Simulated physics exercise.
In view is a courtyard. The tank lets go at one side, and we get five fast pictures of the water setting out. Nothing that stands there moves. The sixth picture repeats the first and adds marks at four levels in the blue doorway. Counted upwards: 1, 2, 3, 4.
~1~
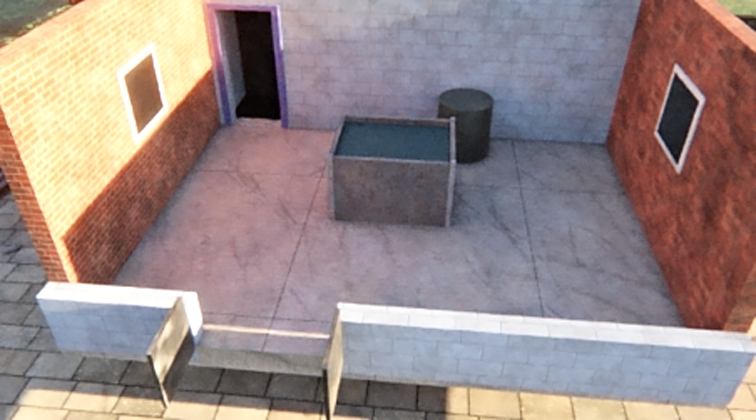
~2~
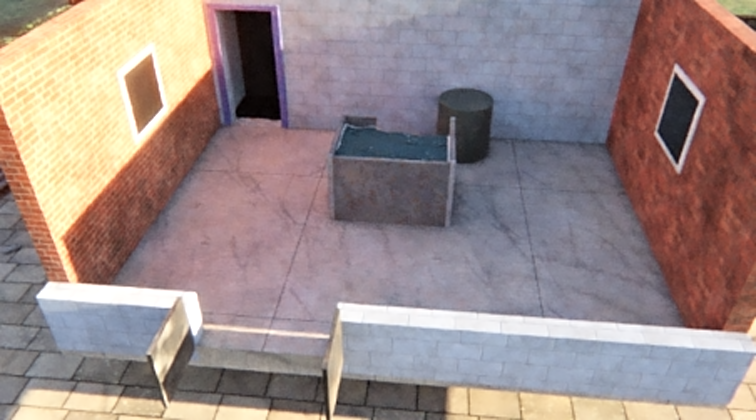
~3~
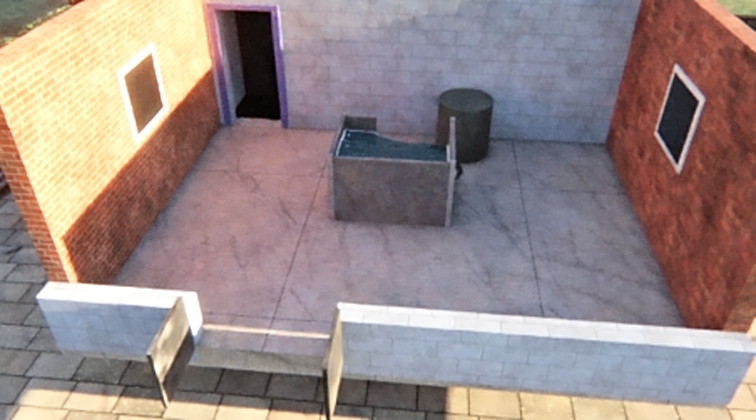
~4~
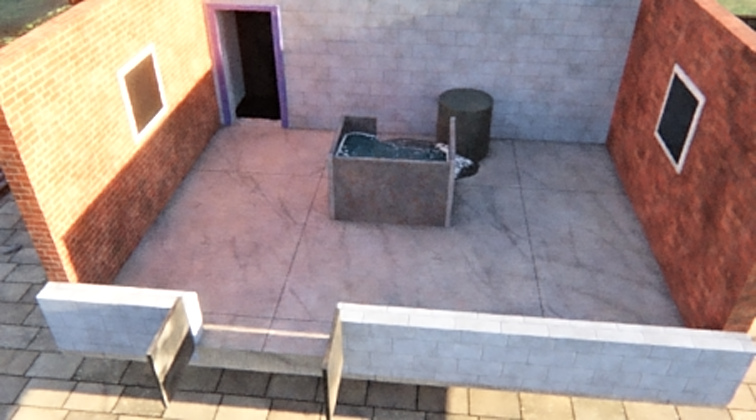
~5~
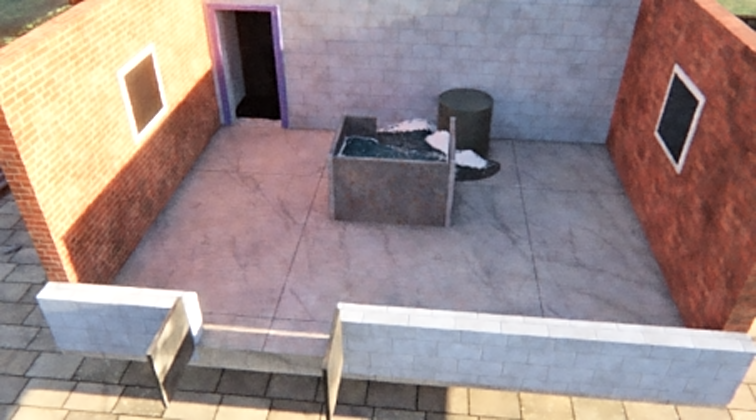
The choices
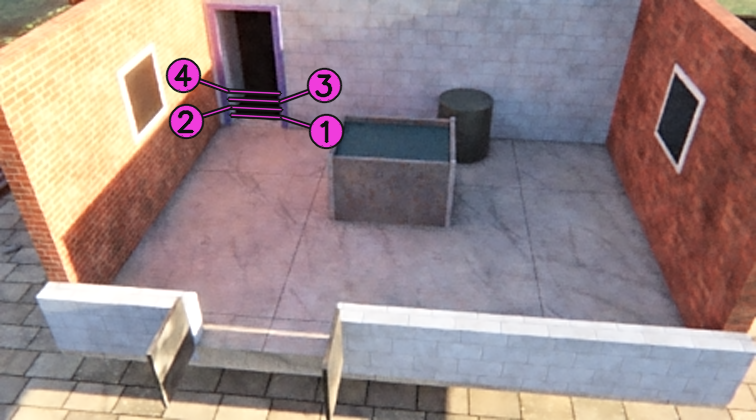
In a walled courtyard, the back of a tank of still water opened up, and the water sank and churned inside as some poured out behind, spreading foamy and dark around the round drum.
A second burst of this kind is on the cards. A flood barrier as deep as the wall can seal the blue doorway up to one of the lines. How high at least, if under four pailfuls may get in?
Go for 1.
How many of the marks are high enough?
All four.
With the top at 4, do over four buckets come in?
No, not at all.
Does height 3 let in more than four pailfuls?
No.
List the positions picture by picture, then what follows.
The first picture shows water in the tank at rest, its middle at (395, 143); foot of the blue doorway at (257, 126); open gate at (266, 294).
In the second picture, water covers 1 % of the ground, its front hidden from here.
In the third picture, water covers 3 % of the ground, its front hidden from here.
In the fourth picture, water covers 5 % of the ground, its front hidden from here.
The fifth picture shows front seen at (486, 161), 8 % of the ground wet.
On the marked copy, 1 at (256, 116); 2 at (255, 108); 3 at (254, 100); 4 at (253, 92); from the bottom up 1, 2, 3, 4.
If 1 is chosen, a splash gets over, under a bucket.
If 2 is chosen, nothing gets over.
If 3 is chosen, nothing gets over.
If 4 is chosen, nothing gets over.
